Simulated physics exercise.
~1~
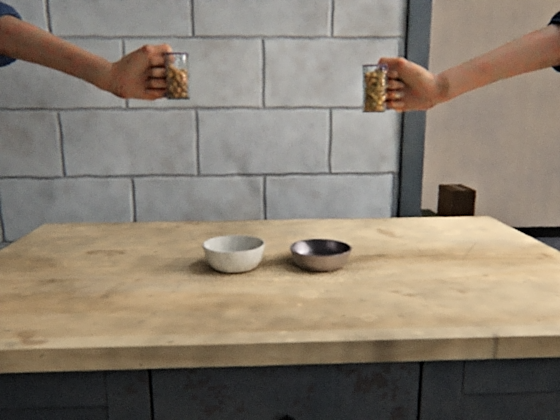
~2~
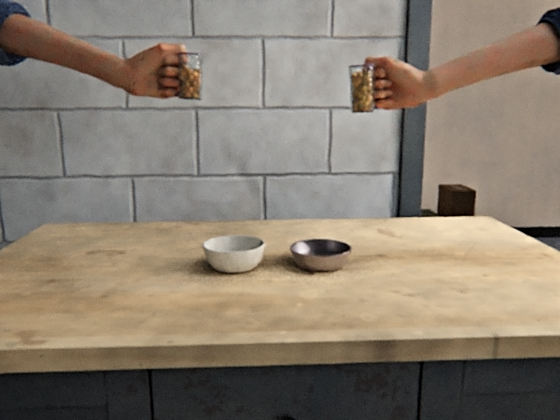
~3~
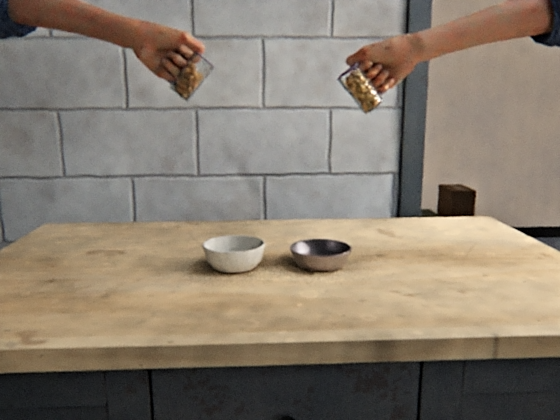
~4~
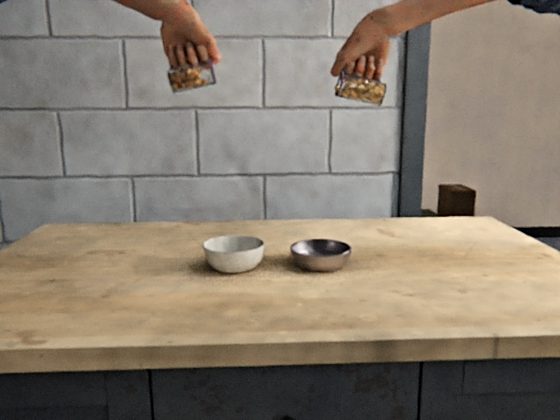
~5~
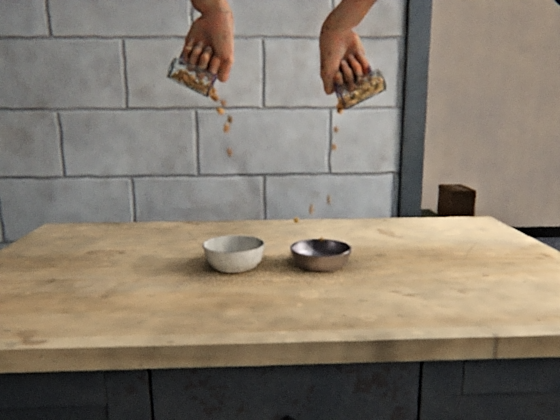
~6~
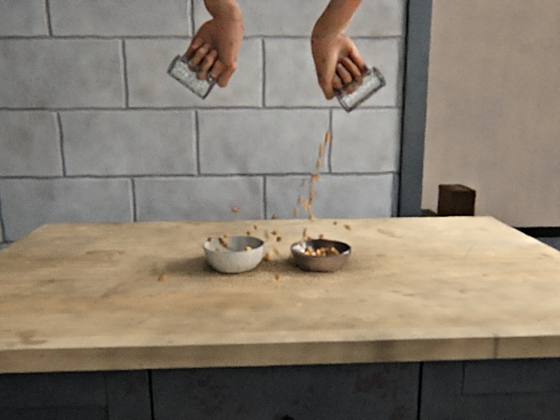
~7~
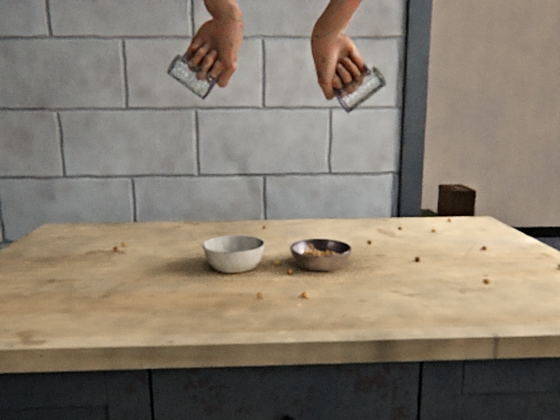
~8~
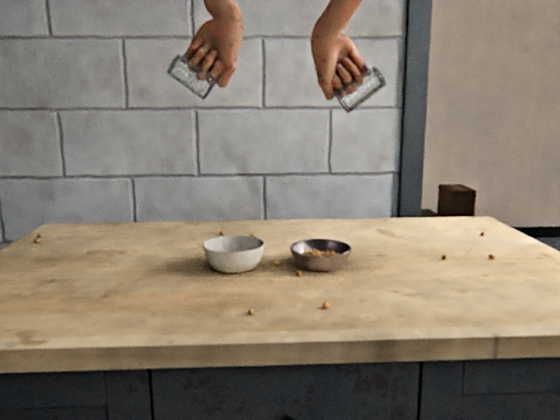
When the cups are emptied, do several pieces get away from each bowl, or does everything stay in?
Several pieces get away from both the left bowl and the right bowl.
